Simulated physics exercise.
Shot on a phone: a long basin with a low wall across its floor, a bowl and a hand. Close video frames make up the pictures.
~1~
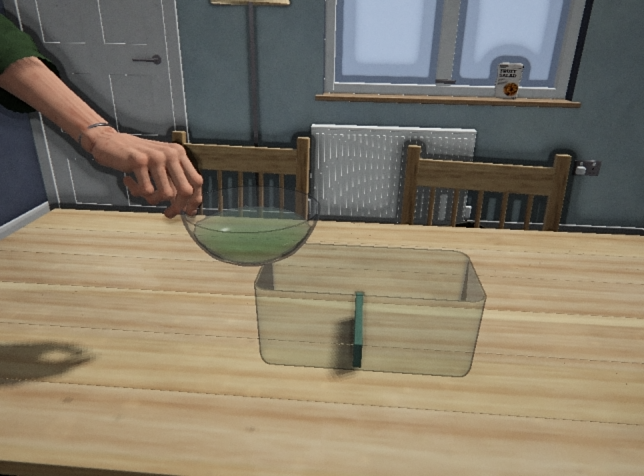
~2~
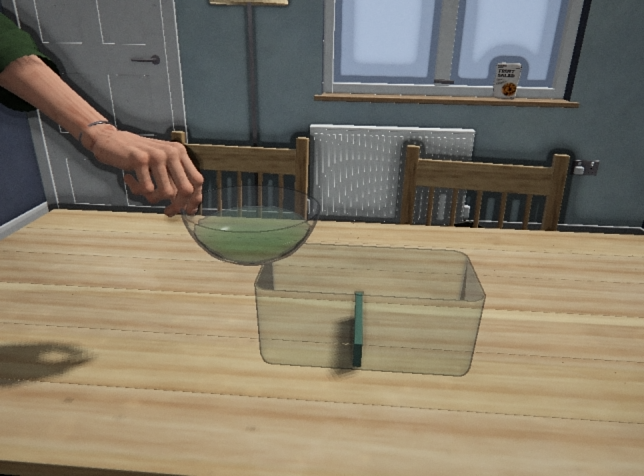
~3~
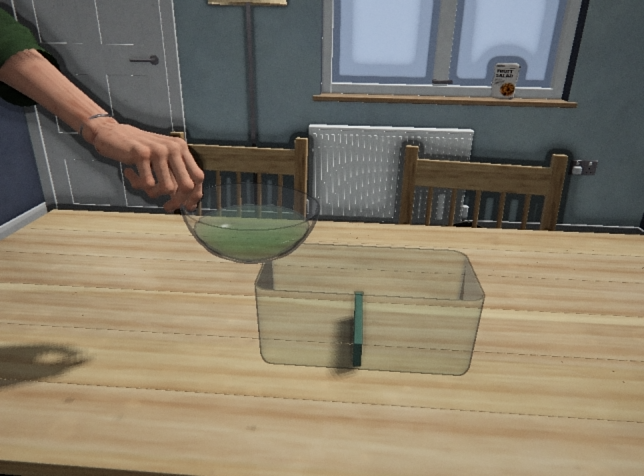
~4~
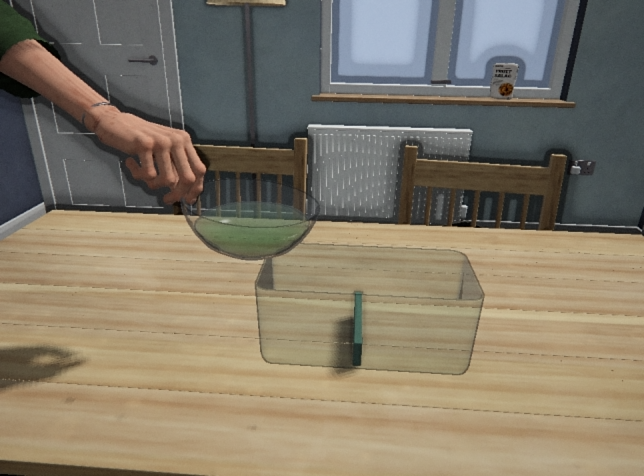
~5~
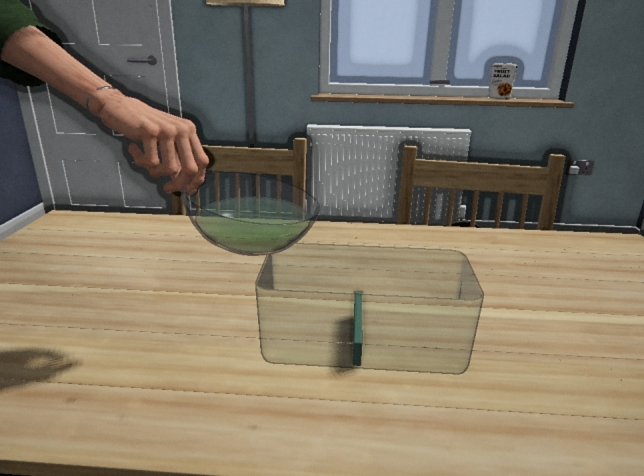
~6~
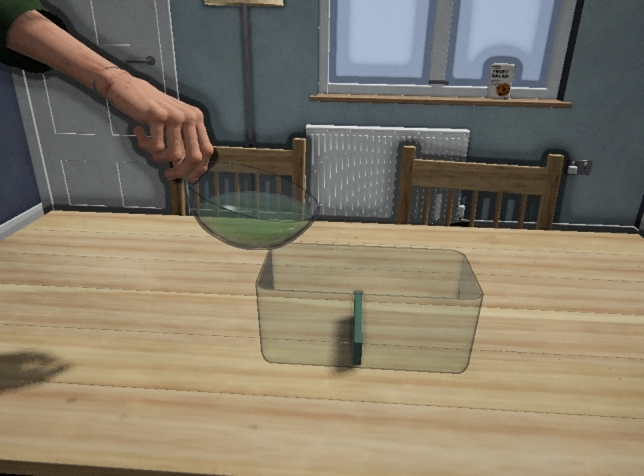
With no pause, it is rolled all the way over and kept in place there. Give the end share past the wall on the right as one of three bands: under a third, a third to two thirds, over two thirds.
The end share is over two thirds.
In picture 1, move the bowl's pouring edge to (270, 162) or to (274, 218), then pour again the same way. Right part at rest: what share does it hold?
Roughly 50 % the first time and roughly 15 % the second.
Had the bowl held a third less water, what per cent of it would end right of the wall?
Some 85 parts in a hundred, give or take.
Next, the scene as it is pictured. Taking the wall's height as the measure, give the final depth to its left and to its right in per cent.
On the left it sits near 10, while on the right it sits near 60.
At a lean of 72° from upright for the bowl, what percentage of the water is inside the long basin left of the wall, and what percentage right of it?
The left part holds 5 percent and the right part 5 percent.
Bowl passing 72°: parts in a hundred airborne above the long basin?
That comes to near 45 percent.
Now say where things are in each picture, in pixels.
In the first frame, it leans 0°; its right rim is at (319, 211); the water meets the walls at (196, 222) and (311, 227); the long basin's rim runs from (264, 265) to (476, 276); the wall's top is at (359, 317).
In the second frame, it leans 1°; its right rim is at (319, 211); the water meets the walls at (197, 221) and (311, 227).
In the third frame, it leans 3°; its right rim is at (319, 211); the water meets the walls at (197, 219) and (311, 225).
In the fourth frame, it leans 6°; its right rim is at (319, 211); the water meets the walls at (197, 215) and (311, 222).
In the fifth frame, it leans 11°; its right rim is at (319, 211); the water meets the walls at (198, 210) and (312, 219).
In the sixth frame, it leans 16°; its right rim is at (319, 212); the water meets the walls at (199, 203) and (313, 214).
A moment on, the bowl is tipped part way and 45 per cent is still to pour, 3 is left of the wall and 5 right of it.
Next, the bowl is tipped on its side and 1 per cent is still to pour, 5 is left of the wall and 85 right of it.
Then the bowl is tipped on its side and 0 per cent is still to pour, 14 is left of the wall and 85 right of it.
Later the bowl is tipped on its side and 0 per cent is still to pour, 14 is left of the wall and 85 right of it.
At rest 14 per cent lies left of the wall, 85 right of it and 1 outside.
